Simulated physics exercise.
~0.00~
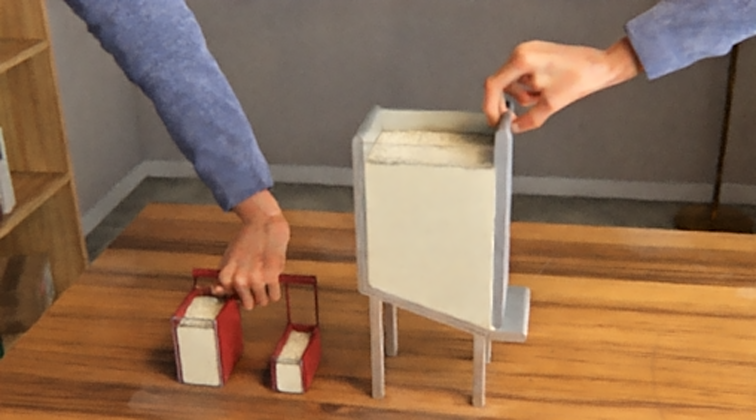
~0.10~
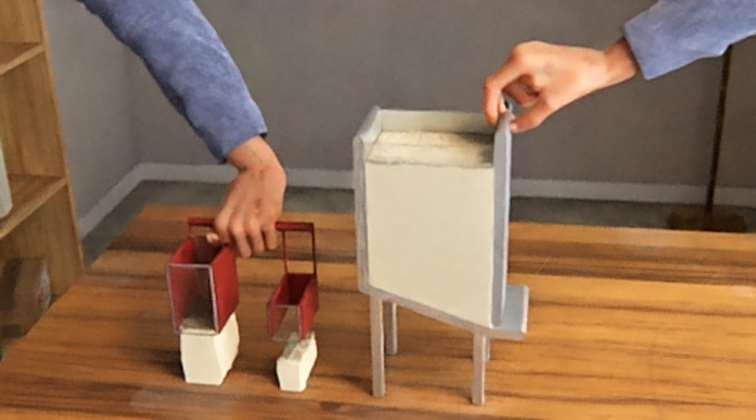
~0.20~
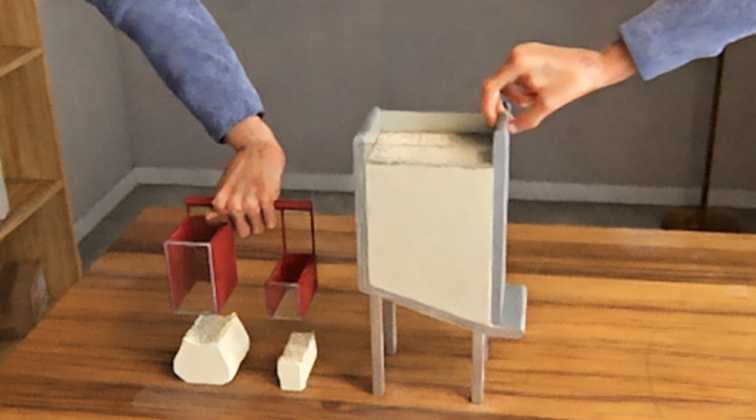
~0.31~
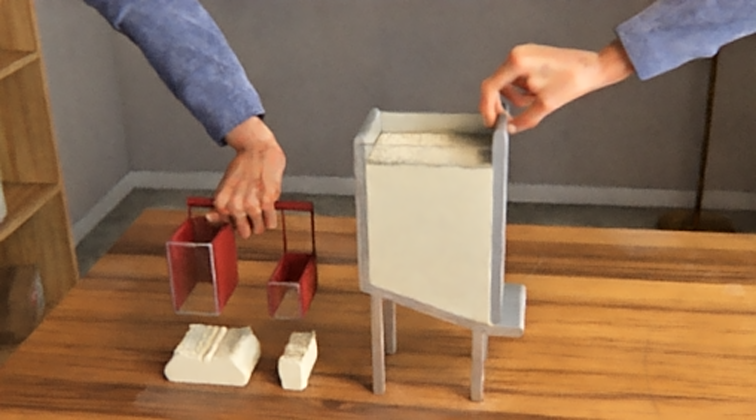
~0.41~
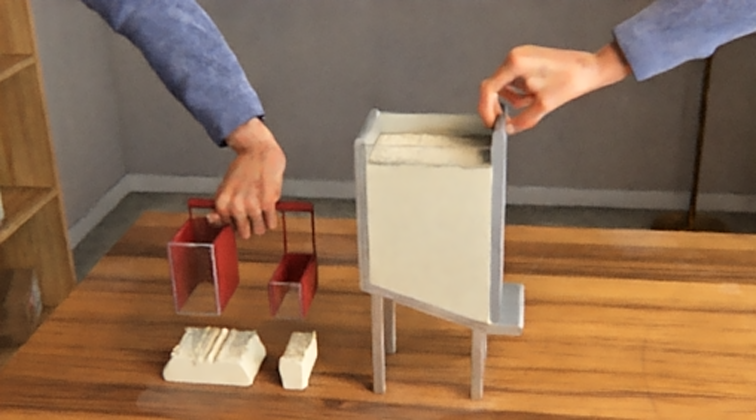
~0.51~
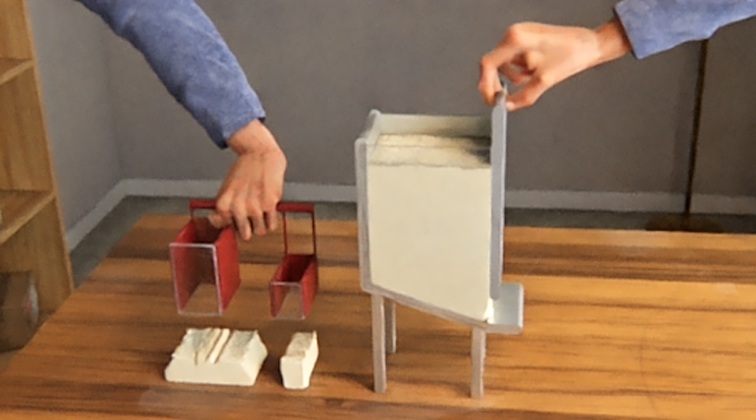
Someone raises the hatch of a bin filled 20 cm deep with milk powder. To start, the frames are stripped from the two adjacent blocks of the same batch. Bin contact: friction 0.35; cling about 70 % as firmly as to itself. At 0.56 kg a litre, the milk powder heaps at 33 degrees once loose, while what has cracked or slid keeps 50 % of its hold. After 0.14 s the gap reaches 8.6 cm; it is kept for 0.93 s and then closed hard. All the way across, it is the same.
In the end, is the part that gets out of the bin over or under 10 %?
I reckon the part leaving the bin is past the 10 % mark.
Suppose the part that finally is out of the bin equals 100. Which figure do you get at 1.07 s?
I'd put it at around 40 %.
By 0.77 s, the hatch is 8.6 cm open and 1 % is out.
By 1.07 s, the hatch is 8.6 cm open and 10 % is out.
By 1.37 s, the hatch is 8.6 cm open and 18 % is out.
By 1.67 s, the hatch is 2.2 cm open and 25 % is out.
By 2.00 s, at the end, the hatch is shut and 26 % is out.
